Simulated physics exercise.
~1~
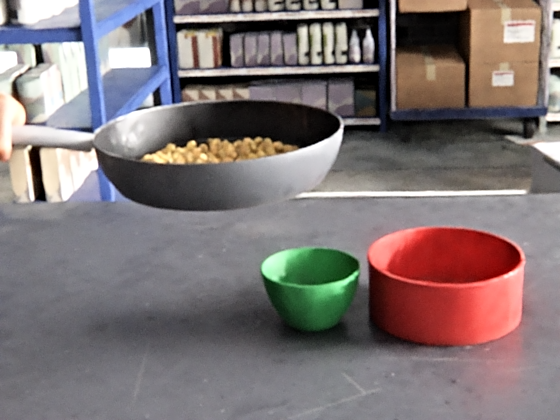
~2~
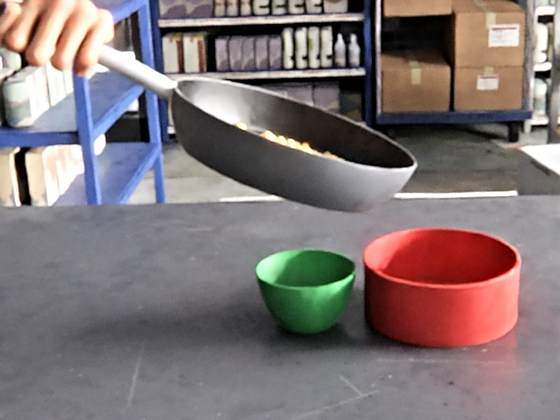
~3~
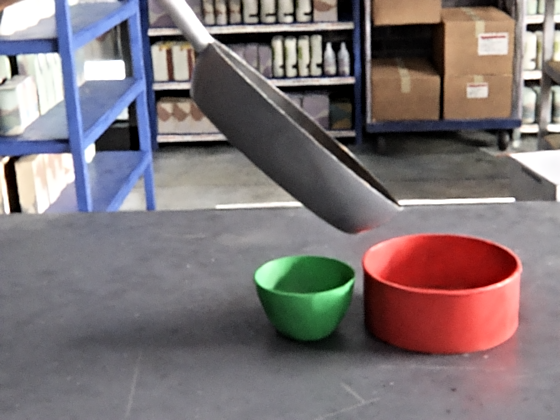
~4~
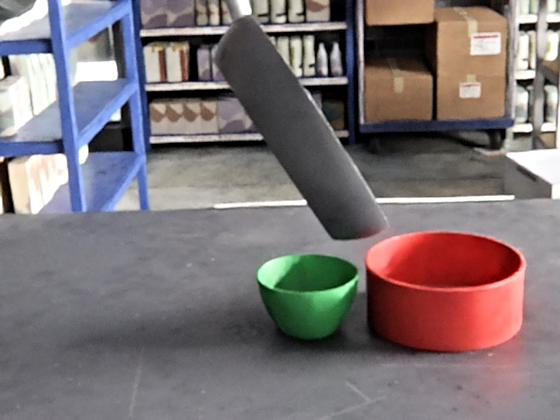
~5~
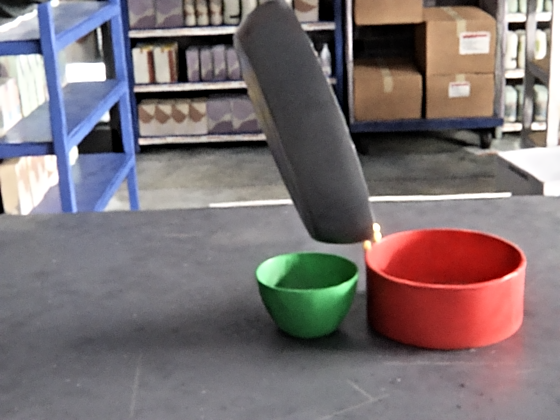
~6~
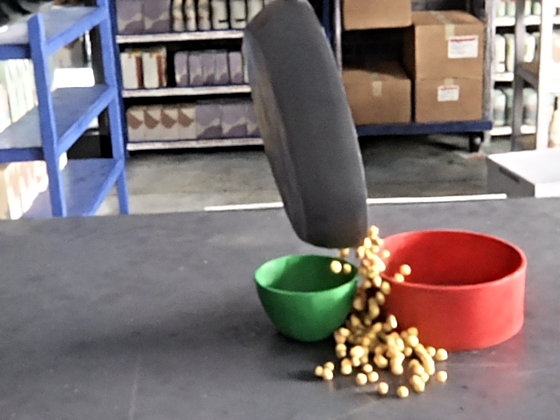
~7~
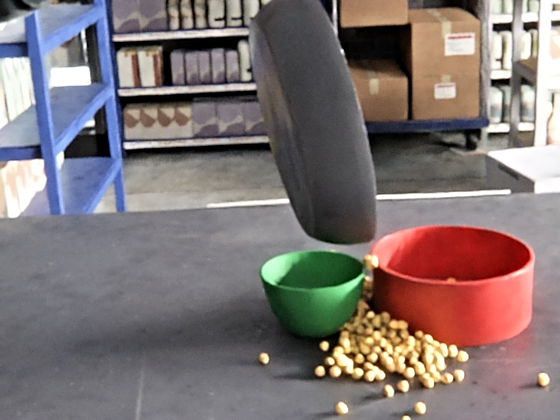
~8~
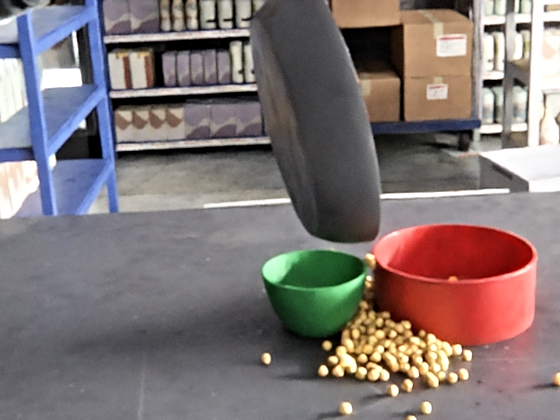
A dark frying pan of golden chickpeas, its handle held by a hand at the left, hovers over a dark grey tabletop in a storeroom, seen from the front and slightly above. A green bowl stands below it, with a wider red pot touching distance to its right, and shelves and cardboard boxes behind. The pan shifts right and tips steeply until it is on its side. Chickpeas trickle from its lower rim, then pour down between the two containers. They end mostly heaped on the table in front, a few scattered apart, while the pan stays tilted above.
